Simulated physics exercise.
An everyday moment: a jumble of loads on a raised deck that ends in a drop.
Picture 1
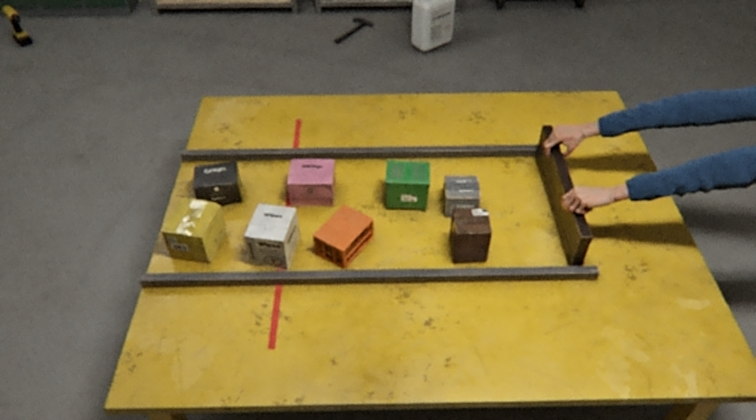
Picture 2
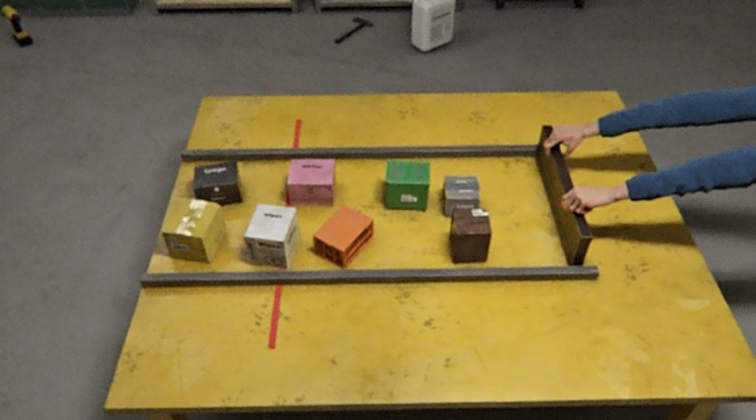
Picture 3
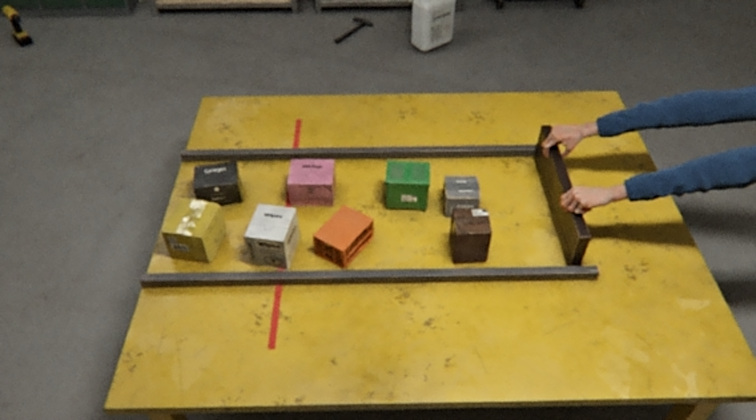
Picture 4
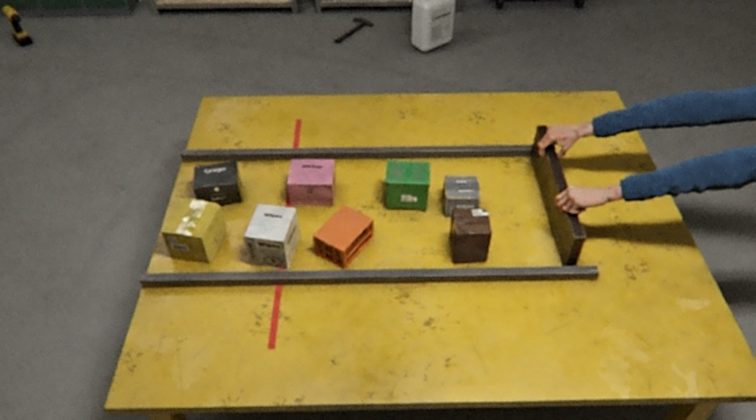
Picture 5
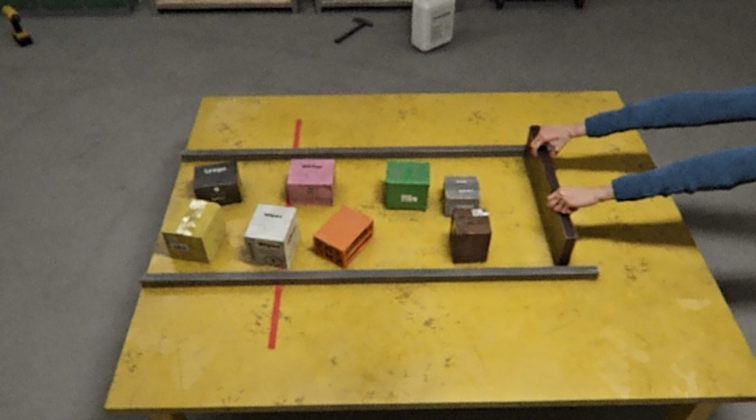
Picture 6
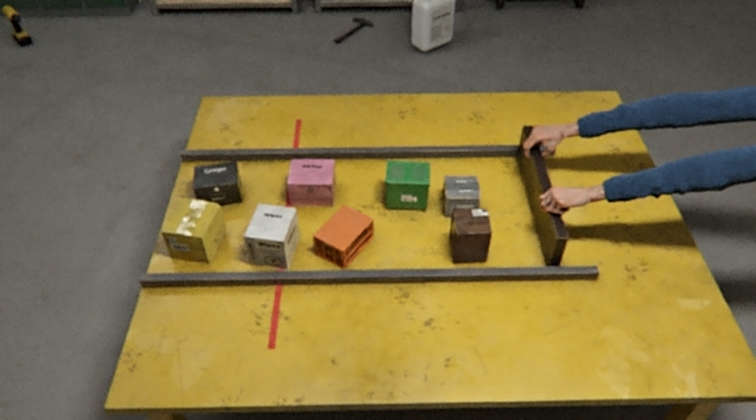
On a yellow table, two hands slide a dark plank slightly left toward several boxes.
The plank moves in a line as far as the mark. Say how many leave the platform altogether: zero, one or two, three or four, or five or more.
The number that fall off is one or two.
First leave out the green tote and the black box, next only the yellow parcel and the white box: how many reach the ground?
1 in the first case, 1 in the second.
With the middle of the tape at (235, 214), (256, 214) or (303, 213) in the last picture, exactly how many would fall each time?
Try by try, 4, 3 and 1.
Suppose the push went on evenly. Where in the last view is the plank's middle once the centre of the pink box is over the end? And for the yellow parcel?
Near (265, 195) and (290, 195).
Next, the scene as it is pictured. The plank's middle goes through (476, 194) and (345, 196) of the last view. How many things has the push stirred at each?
By then 2, and 7.
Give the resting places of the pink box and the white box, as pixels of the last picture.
The pink box at (191, 183), the white box at (188, 239).
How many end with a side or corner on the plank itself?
The number is 2.
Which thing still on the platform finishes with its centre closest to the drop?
That is the pink box.
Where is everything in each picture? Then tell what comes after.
Yellow parcel (196, 231); black box (218, 184); white box (273, 237); plank (560, 193); tape (288, 213), in the first picture.
Black box (218, 185); pink box (313, 183), in the second picture.
White box (273, 237); green tote (407, 186), in the third picture.
Yellow parcel (196, 231); plank (555, 193), in the fourth picture.
Black box (218, 185); grey parcel (461, 197), in the fifth picture.
Yellow parcel (196, 231); black box (218, 185); white box (273, 237); plank (539, 193); tape (288, 213), in the sixth picture.
A little later, none off yet; yellow parcel at rest near (196, 231); black box at rest near (218, 185); white box at rest near (273, 237).
When it is over, the number that fall off is one or two; down, black box and yellow parcel.
